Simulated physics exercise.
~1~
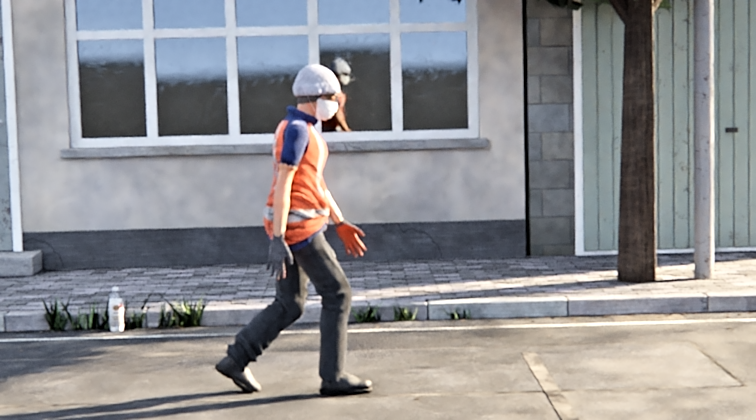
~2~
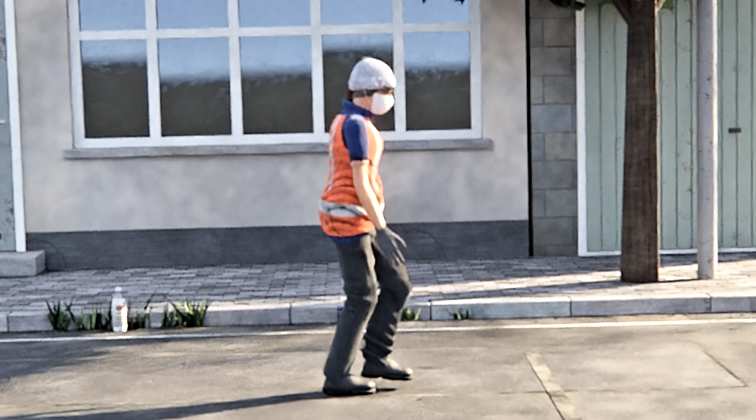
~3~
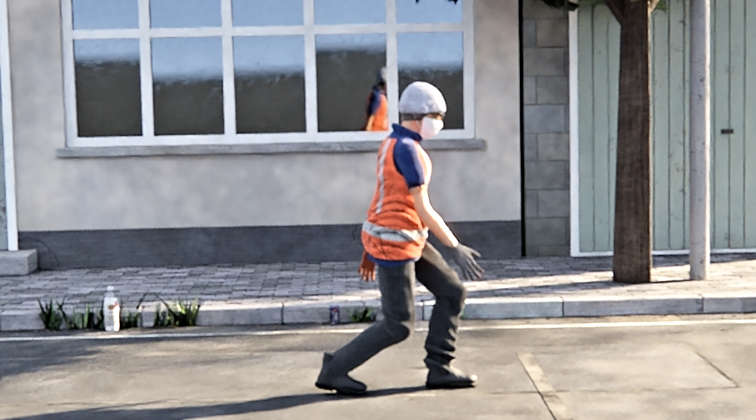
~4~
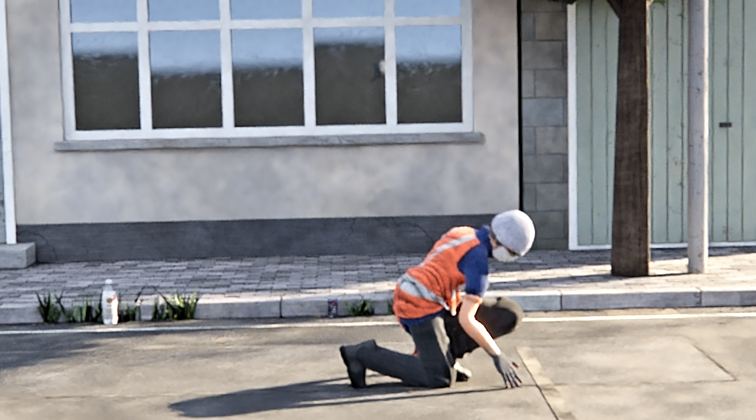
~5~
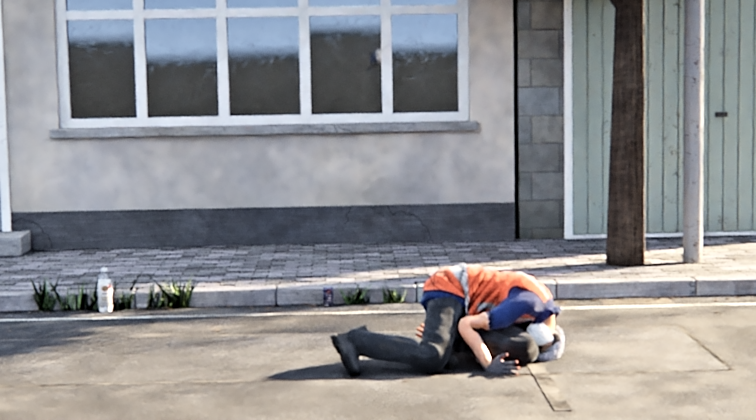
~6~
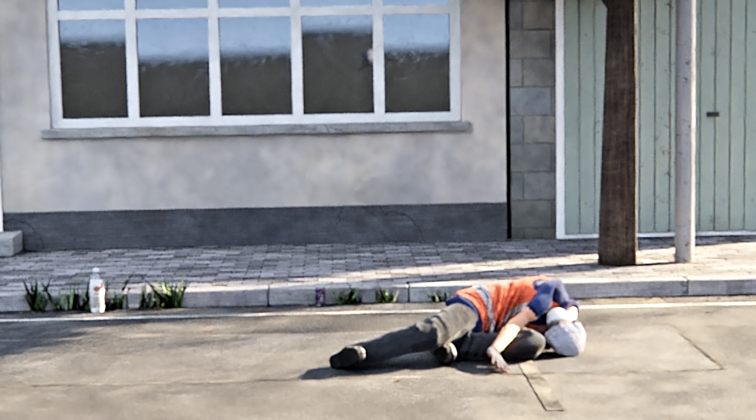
A masked person in an orange vest walks right, drops down and ends lying across a dark strip.
